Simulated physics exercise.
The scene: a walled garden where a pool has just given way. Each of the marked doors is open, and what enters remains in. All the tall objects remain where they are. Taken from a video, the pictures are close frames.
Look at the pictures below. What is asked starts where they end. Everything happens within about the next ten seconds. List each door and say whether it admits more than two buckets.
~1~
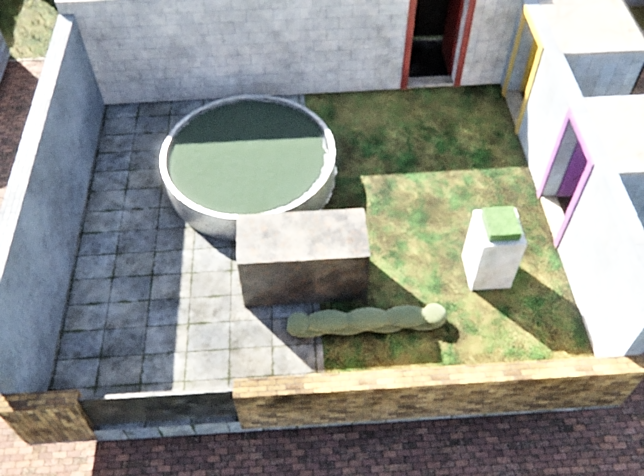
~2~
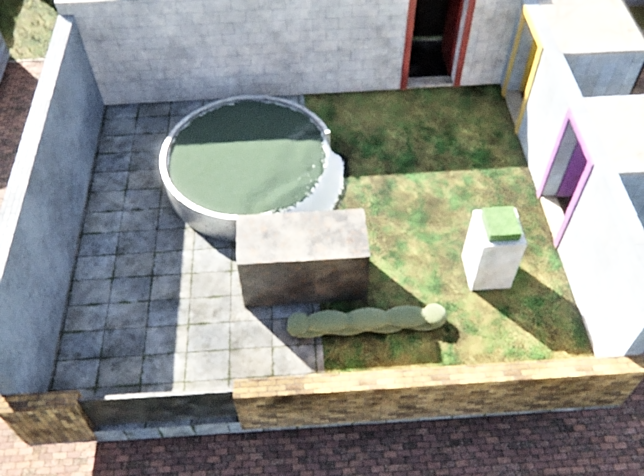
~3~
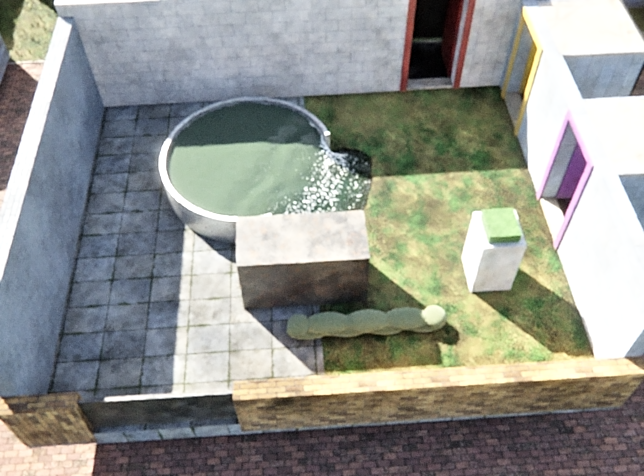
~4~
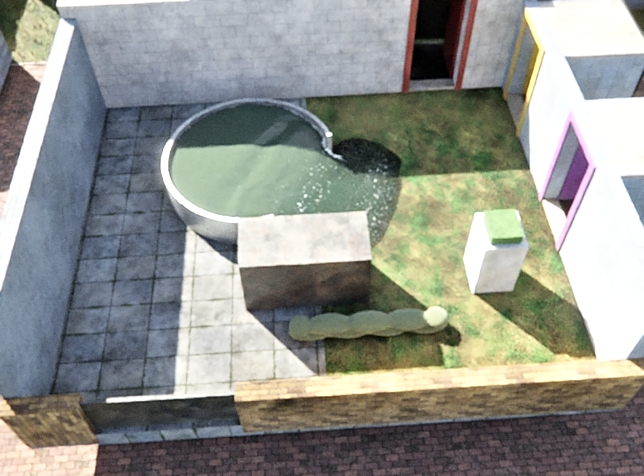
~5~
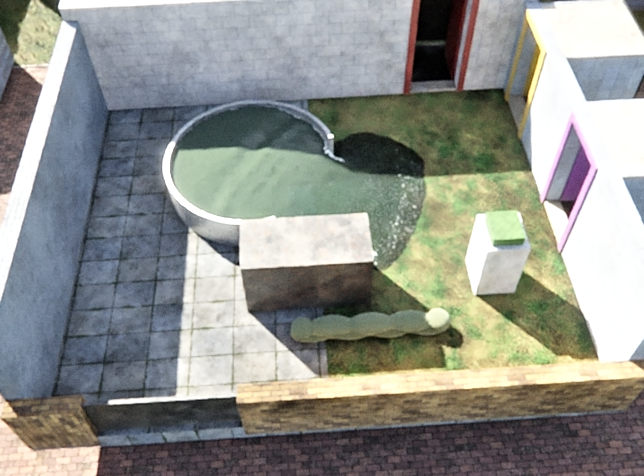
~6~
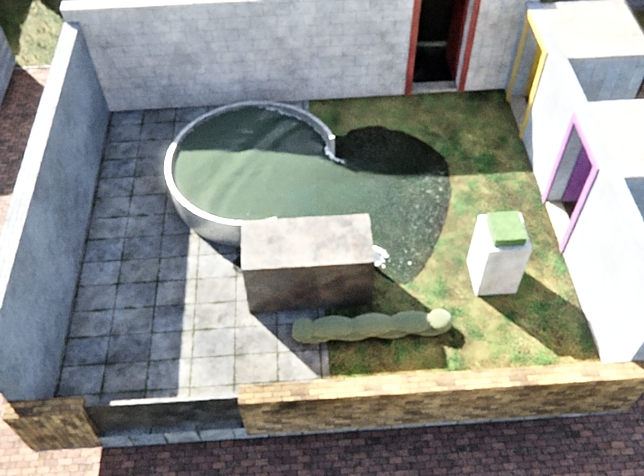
In the end the purple door will be overrun. The yellow door will keep it to two buckets. The red door will be overrun.
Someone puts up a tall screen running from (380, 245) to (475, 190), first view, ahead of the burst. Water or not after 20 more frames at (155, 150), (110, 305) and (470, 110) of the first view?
Taking the points in order - unwetted, wetted, wetted.
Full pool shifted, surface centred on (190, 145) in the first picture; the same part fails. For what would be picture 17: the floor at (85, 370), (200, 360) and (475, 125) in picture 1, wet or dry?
Spot by spot, in the order asked: Untouched, swamped, untouched.
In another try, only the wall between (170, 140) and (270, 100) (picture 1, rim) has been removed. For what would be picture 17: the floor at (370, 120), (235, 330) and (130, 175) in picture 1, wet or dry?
First soaked, second unwetted, third soaked.
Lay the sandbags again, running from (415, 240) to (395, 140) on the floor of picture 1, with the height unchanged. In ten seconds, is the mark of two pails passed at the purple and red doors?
The purple door ends up below, while the red door ends up below.
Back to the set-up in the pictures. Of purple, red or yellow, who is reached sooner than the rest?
The purple door.
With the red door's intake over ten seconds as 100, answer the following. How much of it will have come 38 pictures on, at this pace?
My estimate: Close to 40 per cent.
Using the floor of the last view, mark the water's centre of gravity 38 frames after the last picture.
My guess is about (380, 211).
A moment on, water covers 25 % of the floor; the purple door not reached, the yellow door not reached, the red door not reached.
Next, water covers 35 % of the floor; the purple door wet at the sill, nothing in, the yellow door not reached, the red door not reached.
Then, water covers 55 % of the floor; the purple door over two buckets in, the yellow door wet at the sill, nothing in, the red door not reached.
Later, water covers 75 % of the floor; the purple door far over two buckets in, the yellow door wet at the sill, nothing in, the red door over two buckets in.
In the end, water covers 95 % of the floor; the purple door far over two buckets in, the yellow door wet at the sill, nothing in, the red door over two buckets in.
